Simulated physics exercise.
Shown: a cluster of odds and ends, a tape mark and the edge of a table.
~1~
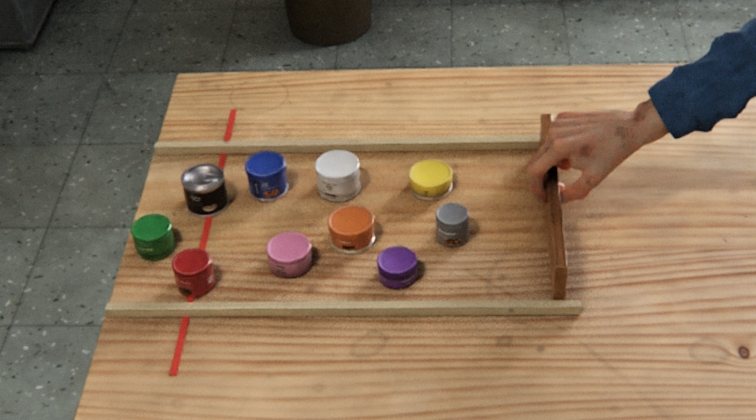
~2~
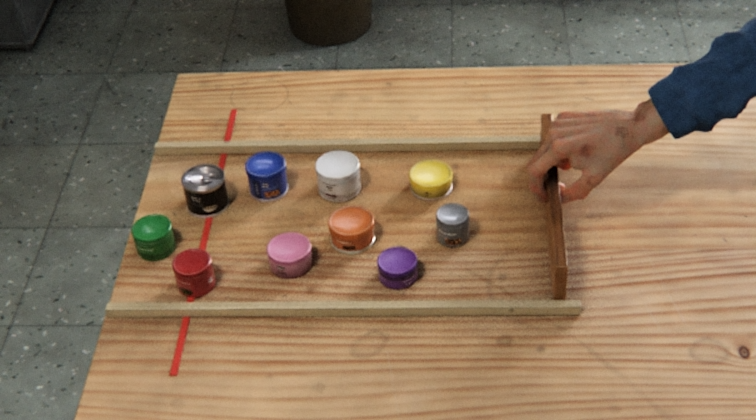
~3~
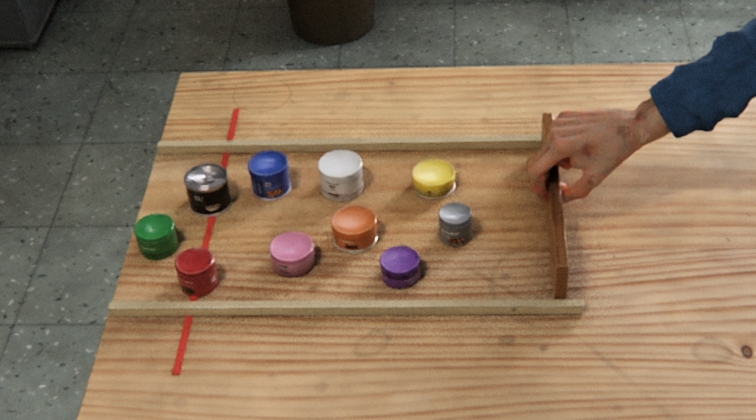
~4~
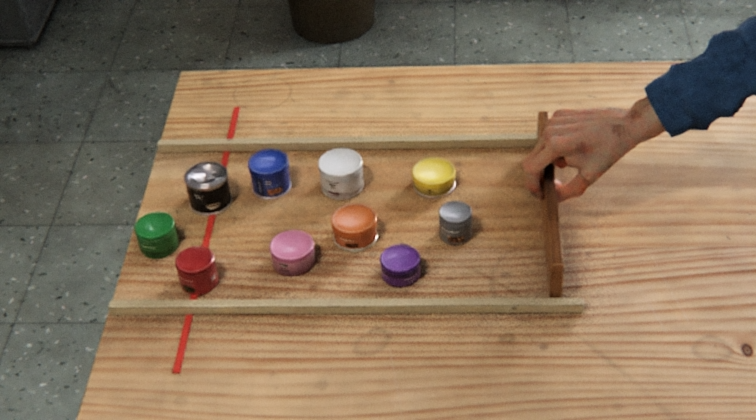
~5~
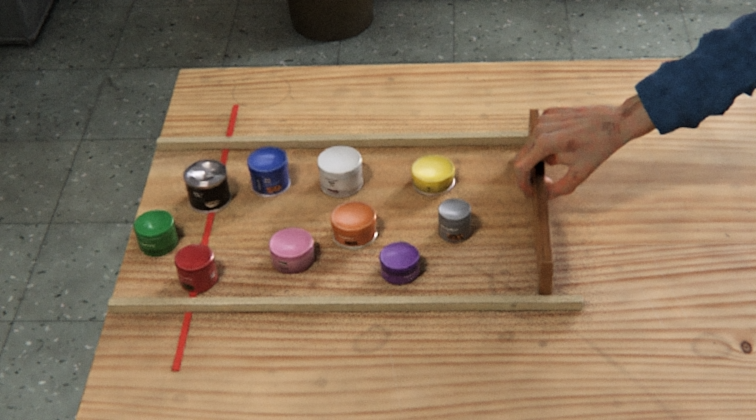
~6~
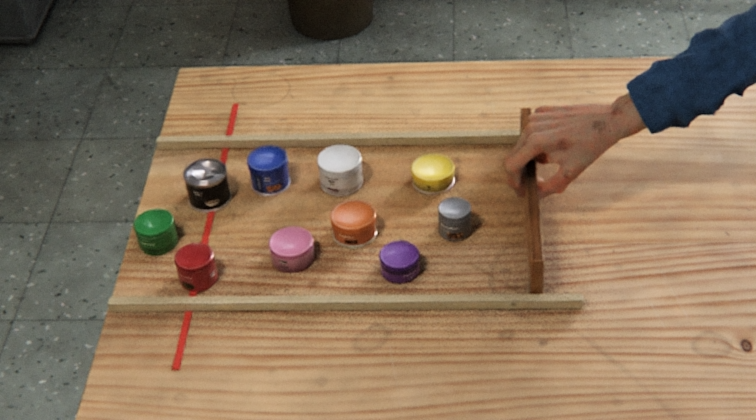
On a wooden table, a hand sliding a brown board slightly left between two rails, the colourful tubs beside it staying still.
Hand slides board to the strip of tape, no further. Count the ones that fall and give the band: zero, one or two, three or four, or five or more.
Most likely just one, perhaps two, will tumble off the end.
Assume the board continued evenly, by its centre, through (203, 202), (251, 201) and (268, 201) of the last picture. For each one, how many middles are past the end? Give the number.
By position: 2 / 0 / 0.
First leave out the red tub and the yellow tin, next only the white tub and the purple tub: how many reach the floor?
The counts: 1 and 1.
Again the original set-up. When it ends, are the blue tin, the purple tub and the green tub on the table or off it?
By the end the blue tin is no longer there, the purple tub is still there and the green tub is no longer there.
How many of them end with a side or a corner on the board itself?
Count: 3.
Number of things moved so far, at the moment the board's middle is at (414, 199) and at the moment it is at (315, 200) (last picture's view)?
It comes to 3 for the first spot, 8 for the other.
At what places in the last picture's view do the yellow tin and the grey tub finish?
Answer: First (197, 176), after that (190, 221).
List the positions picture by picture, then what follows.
The first picture shows green tub (153, 238); black tin (205, 191); red tub (194, 273); board (552, 203); tape (207, 226).
The second picture shows black tin (205, 191); white tub (338, 176).
The third picture shows red tub (197, 272); grey tub (455, 225).
The fourth picture shows green tub (157, 235); purple tub (400, 266).
The fifth picture shows black tin (208, 187); board (540, 199).
The sixth picture shows green tub (156, 232); black tin (207, 186); red tub (196, 268); board (531, 197); tape (209, 220).
A little later, none off yet; green tub at rest near (156, 232); black tin at rest near (207, 186); red tub at rest near (196, 268).
Next, none off yet; green tub at rest near (156, 232); black tin at rest near (196, 188); red tub shifted about its own width near (171, 274).
When it is over, the number that fall off is one or two; down, blue tin and green tub.
